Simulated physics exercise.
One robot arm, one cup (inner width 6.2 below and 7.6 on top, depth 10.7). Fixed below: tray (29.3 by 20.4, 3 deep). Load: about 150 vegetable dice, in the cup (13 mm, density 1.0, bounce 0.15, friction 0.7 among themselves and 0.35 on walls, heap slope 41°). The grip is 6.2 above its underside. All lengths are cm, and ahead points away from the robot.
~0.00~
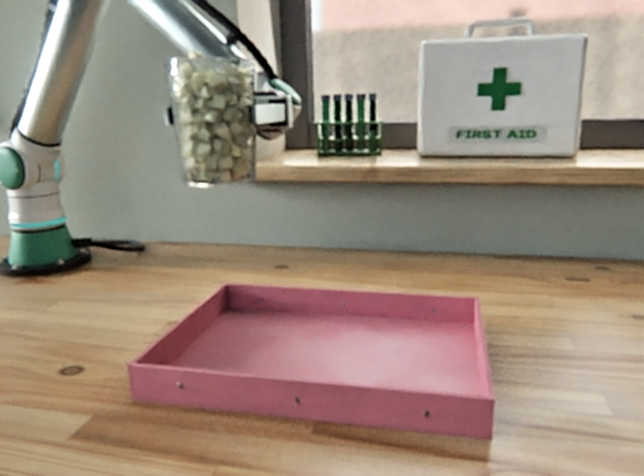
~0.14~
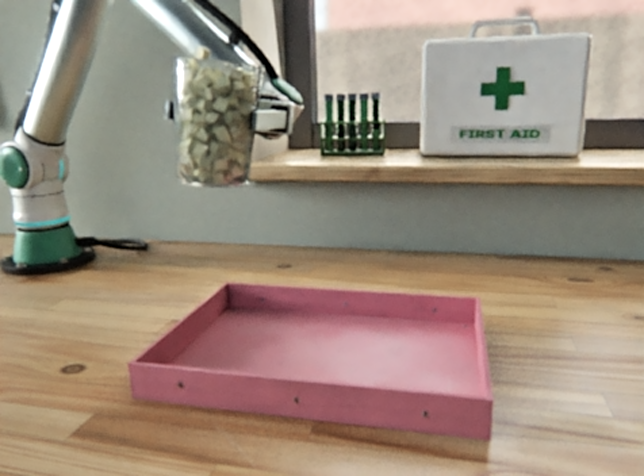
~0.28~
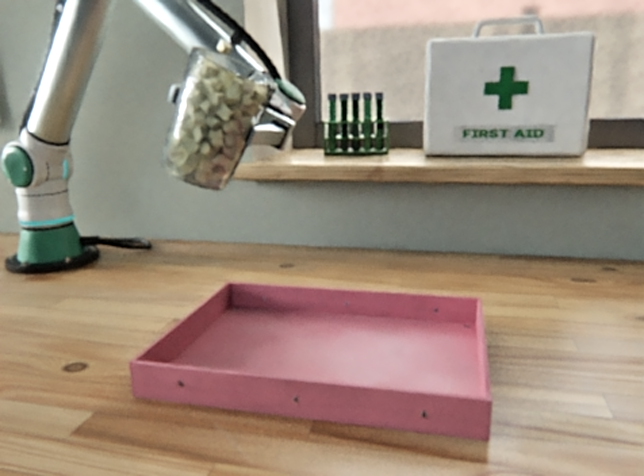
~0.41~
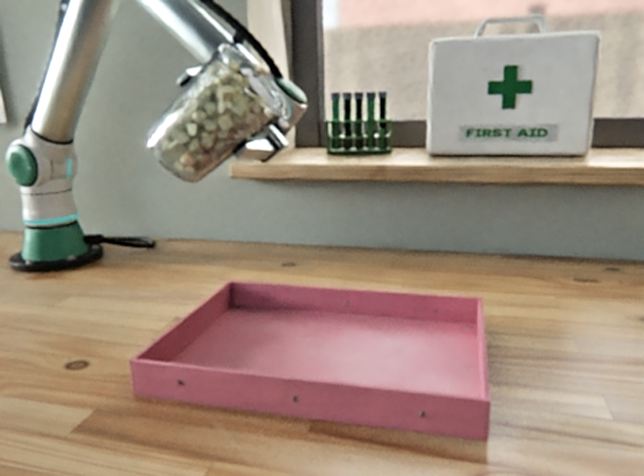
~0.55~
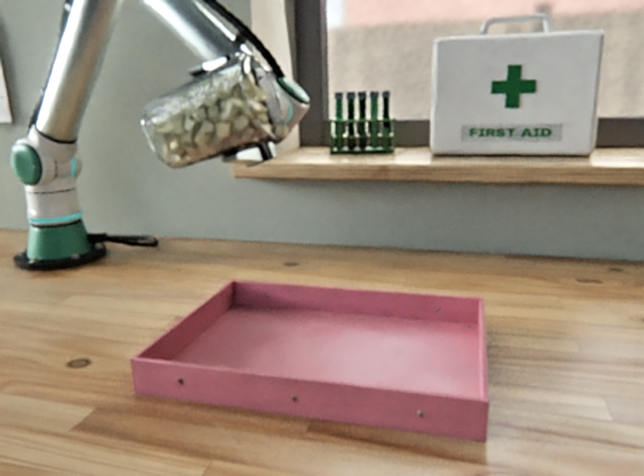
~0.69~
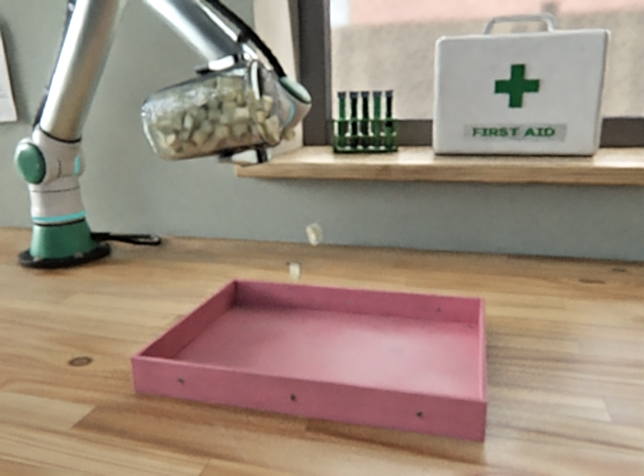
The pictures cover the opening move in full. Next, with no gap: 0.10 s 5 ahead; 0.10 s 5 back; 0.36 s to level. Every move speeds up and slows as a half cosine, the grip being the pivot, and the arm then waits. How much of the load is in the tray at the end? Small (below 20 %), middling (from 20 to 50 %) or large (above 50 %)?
Share in the tray: Large (above 50 %).
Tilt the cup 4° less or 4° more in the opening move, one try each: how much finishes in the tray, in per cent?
Some 60 and 80 per cent.
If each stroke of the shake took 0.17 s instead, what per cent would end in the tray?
It would be near 30 per cent.
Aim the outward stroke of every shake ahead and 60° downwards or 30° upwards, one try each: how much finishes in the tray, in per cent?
Some 10 and 95 per cent.
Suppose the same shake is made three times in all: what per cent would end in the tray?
In that case some 85 per cent.
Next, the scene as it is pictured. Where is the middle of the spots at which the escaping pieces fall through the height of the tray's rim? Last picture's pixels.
Near (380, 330).
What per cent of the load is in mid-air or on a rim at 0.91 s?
About 54 per cent.
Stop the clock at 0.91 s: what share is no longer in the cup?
Some 55 per cent.
After 0.91 s, tilted 78° forward, highest piece 25 above the table; 66 in the cup, 4 in the tray, 83 in flight or on a rim.
After 1.14 s, tilted 17° forward, highest piece 26 above the table; 107 in the tray, 39 in the cup, 5 on the table or floor, 2 in flight or on a rim.
After 1.45 s, level, highest piece 24 above the table; 109 in the tray, 39 in the cup, 5 on the table or floor.
After 2.50 s, level, highest piece 23 above the table; 109 in the tray, 39 in the cup, 5 on the table or floor.
At rest, 109 in the tray, 39 in the cup, 5 on the table or floor. That is 71 % in the tray.
